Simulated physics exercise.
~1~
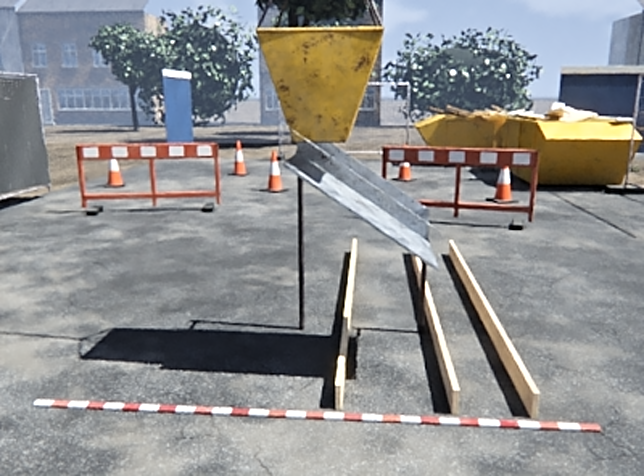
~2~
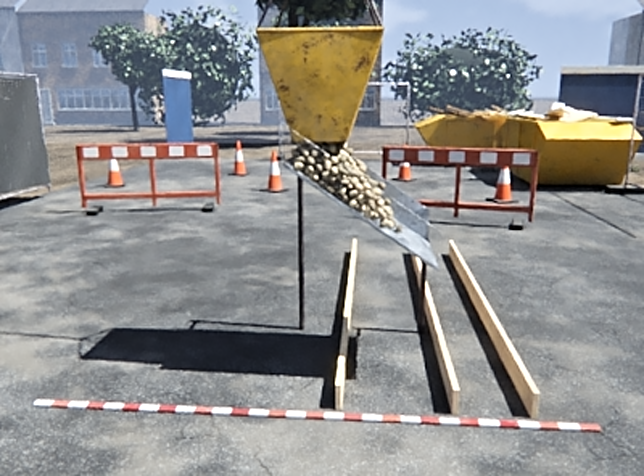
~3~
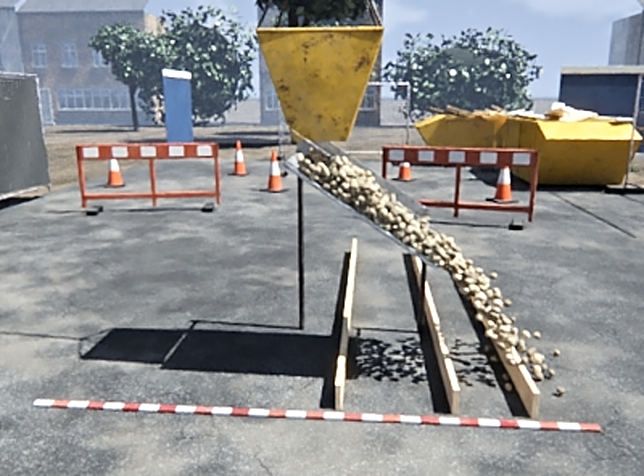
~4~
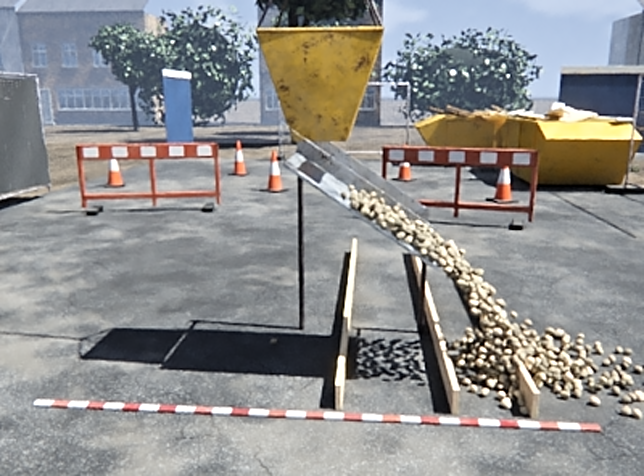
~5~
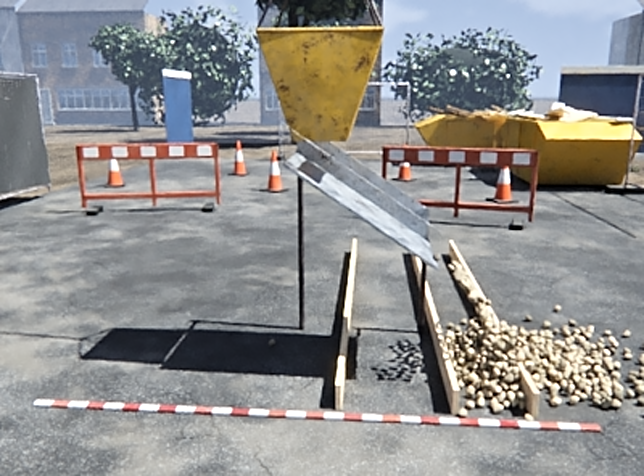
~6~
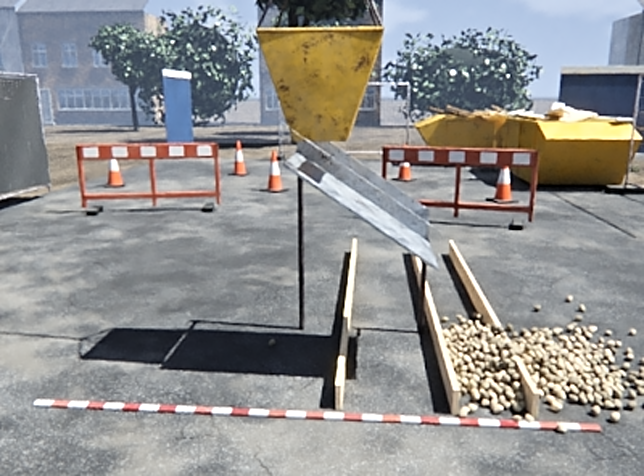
At first, a yellow skip hangs above a sloping steel chute on a paved yard, with three wooden planks on the ground marking off two bays. Pale, rounded stones then drop from the skip onto the steel. They slide down to the right and pour off its lower end toward the right-hand plank. A heap builds in the right bay while many stones spill beyond the plank. The chute empties, and the last stones settle. By the end, the pile lies partly in the right bay and partly to its right, leaving the left bay practically empty.
